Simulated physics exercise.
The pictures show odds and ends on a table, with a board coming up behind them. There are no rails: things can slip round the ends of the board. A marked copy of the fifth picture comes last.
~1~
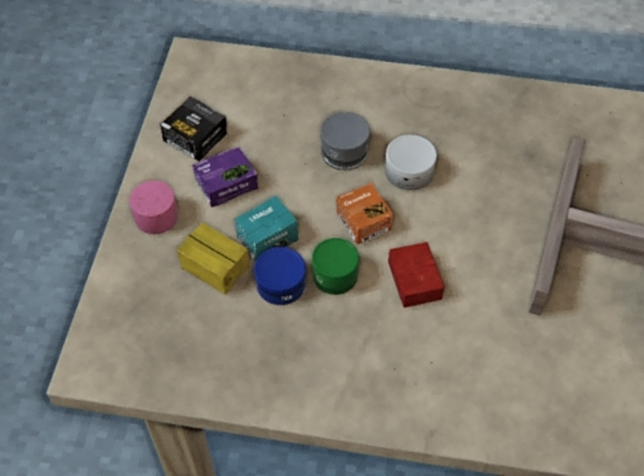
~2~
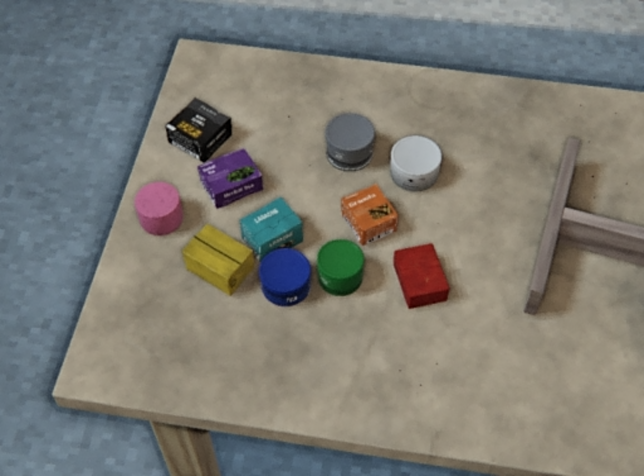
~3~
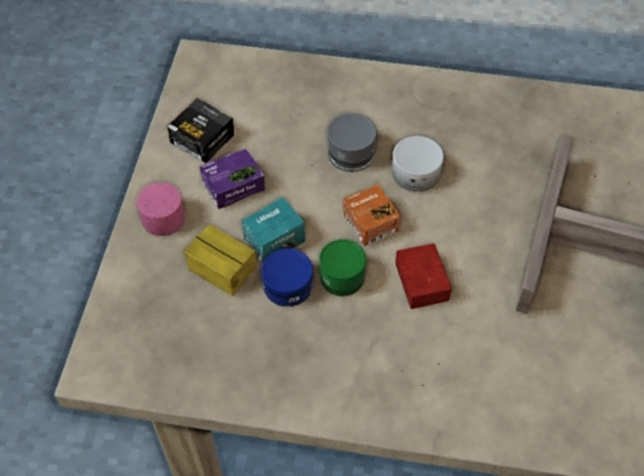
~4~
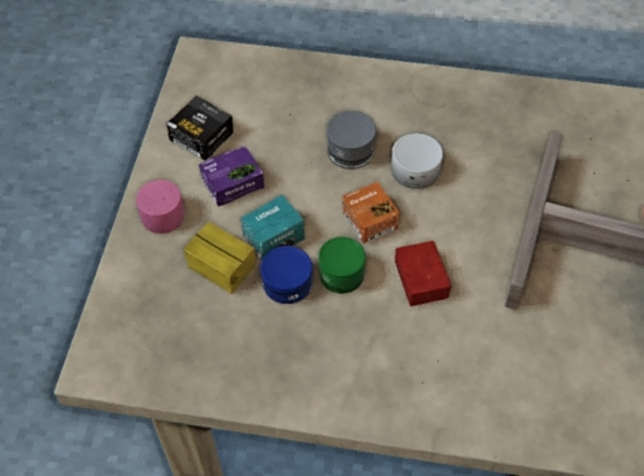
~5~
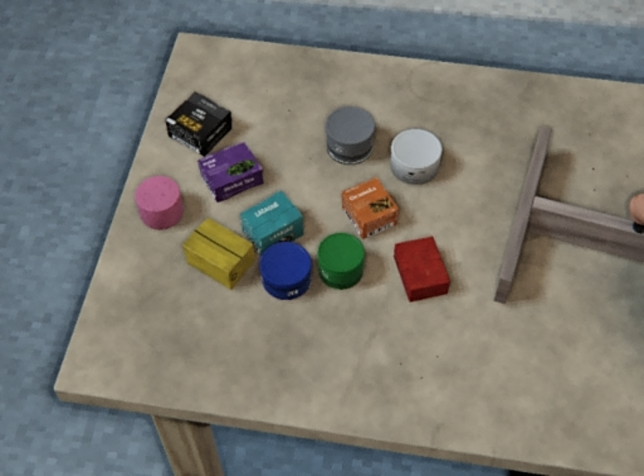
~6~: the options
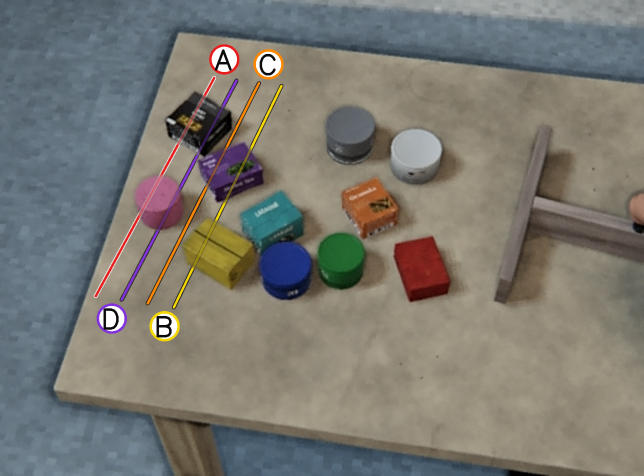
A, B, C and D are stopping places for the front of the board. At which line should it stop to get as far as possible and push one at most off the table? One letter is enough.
C.
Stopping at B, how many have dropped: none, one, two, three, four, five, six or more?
By then, one.
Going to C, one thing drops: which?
The pink pot goes over.
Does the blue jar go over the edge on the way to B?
No.
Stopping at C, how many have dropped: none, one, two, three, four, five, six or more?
By then, one.
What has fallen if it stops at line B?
The pink pot.
On the copy, A at (160, 178); B at (232, 188); C at (208, 185); D at (184, 181).
On C. First, board (410, 185); blue jar (270, 271); white jar (393, 153).
Then, board (295, 170); black packet (199, 117); yellow box (177, 256).
Finally, board (209, 159); pink pot over the edge; green tub (124, 208); one fallen.
By contrast, A drops four; B is within the limit but short; D drops four.
